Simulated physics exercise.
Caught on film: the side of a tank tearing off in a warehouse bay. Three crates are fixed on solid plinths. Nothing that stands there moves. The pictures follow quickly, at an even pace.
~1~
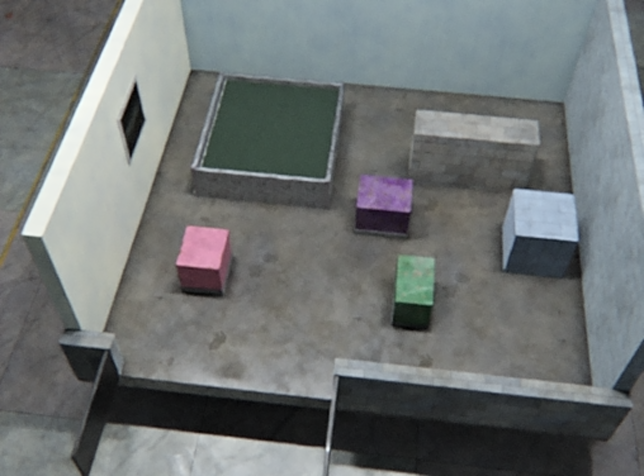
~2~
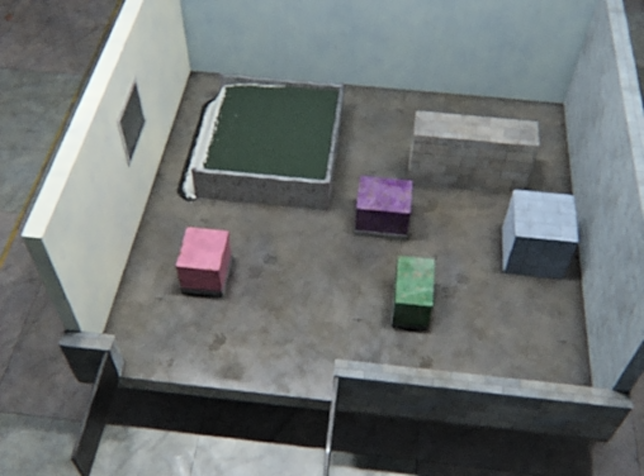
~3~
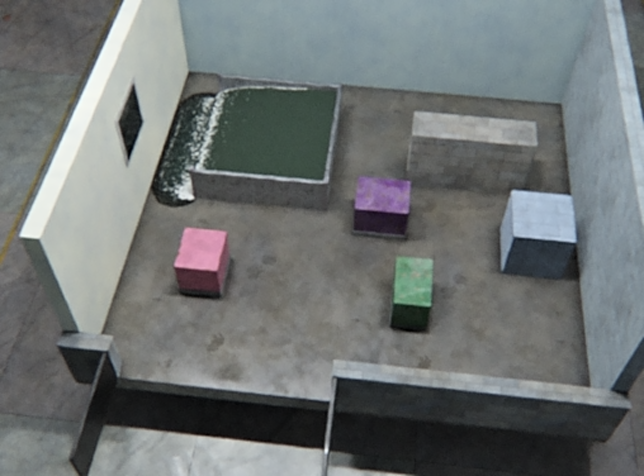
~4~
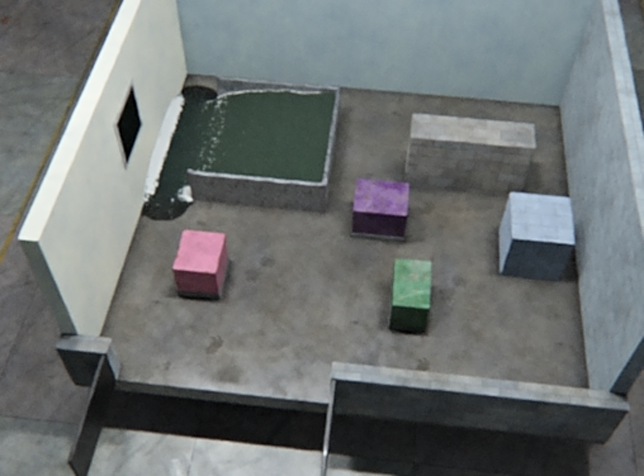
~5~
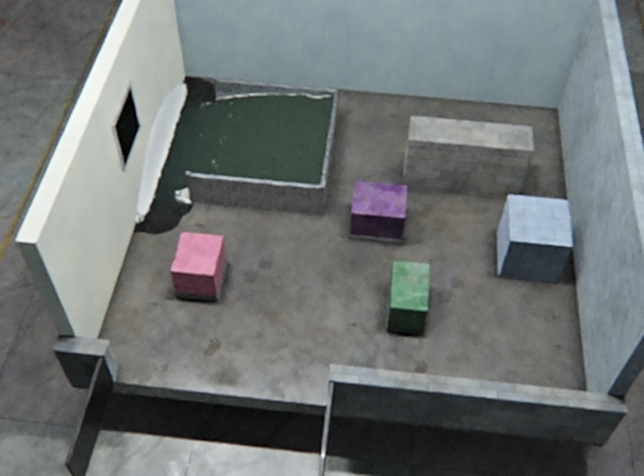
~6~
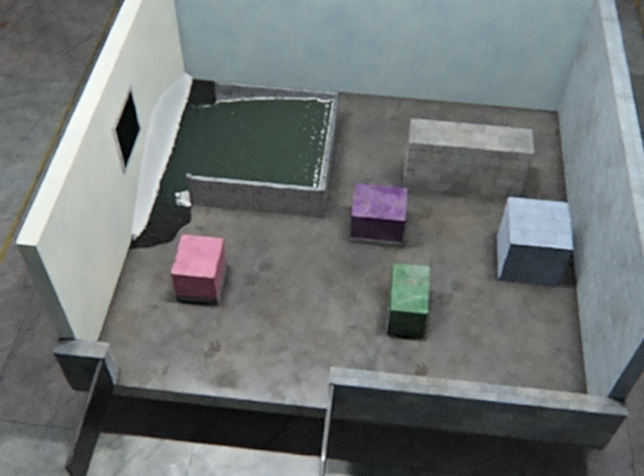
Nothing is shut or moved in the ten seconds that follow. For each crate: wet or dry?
The purple crate keeps dry; the pink crate is soaked; the green crate keeps dry.
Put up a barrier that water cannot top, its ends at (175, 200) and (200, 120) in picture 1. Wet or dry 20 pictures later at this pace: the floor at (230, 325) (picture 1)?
Answer: No water.
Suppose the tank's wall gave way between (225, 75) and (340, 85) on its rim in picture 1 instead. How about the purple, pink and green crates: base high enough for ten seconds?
One by one: Purple crate is spared; pink crate keeps dry; green crate is safe.
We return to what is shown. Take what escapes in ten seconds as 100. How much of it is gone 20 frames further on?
I make it 30 per cent.
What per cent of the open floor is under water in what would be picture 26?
About 45 per cent.
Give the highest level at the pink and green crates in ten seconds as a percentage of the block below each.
Roughly 140 per cent, then 50 per cent.
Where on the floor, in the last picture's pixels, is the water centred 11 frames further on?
Around (222, 164).
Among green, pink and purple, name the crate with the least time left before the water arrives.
The pink one.
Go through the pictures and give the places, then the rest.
The first picture shows the water tank at (272, 128) is whole and still.
In the second picture, the front is at (192, 199), out from the gap at (212, 139).
In the third picture, the front is at (165, 200), out from the gap at (211, 141).
In the fourth picture, water pours out at (209, 144) and has run to (143, 208).
In the fifth picture, water pours out at (208, 146) and has run to (135, 227).
In the sixth picture, the front is at (131, 244), out from the gap at (208, 149).
A moment on, water covers 15 % of the floor; the purple crate not reached, the pink crate water round its plinth, the green crate not reached.
Next, water covers 25 % of the floor; the purple crate not reached, the pink crate water round its plinth, the green crate not reached.
Then, water covers 45 % of the floor; the purple crate water round its plinth, the pink crate water round its plinth, the green crate not reached.
Later, water covers 55 % of the floor; the purple crate water round its plinth, the pink crate water round its plinth, the green crate water round its plinth.
In the end, water covers 85 % of the floor; the purple crate stayed above the water, the pink crate was topped, the green crate stayed above the water.
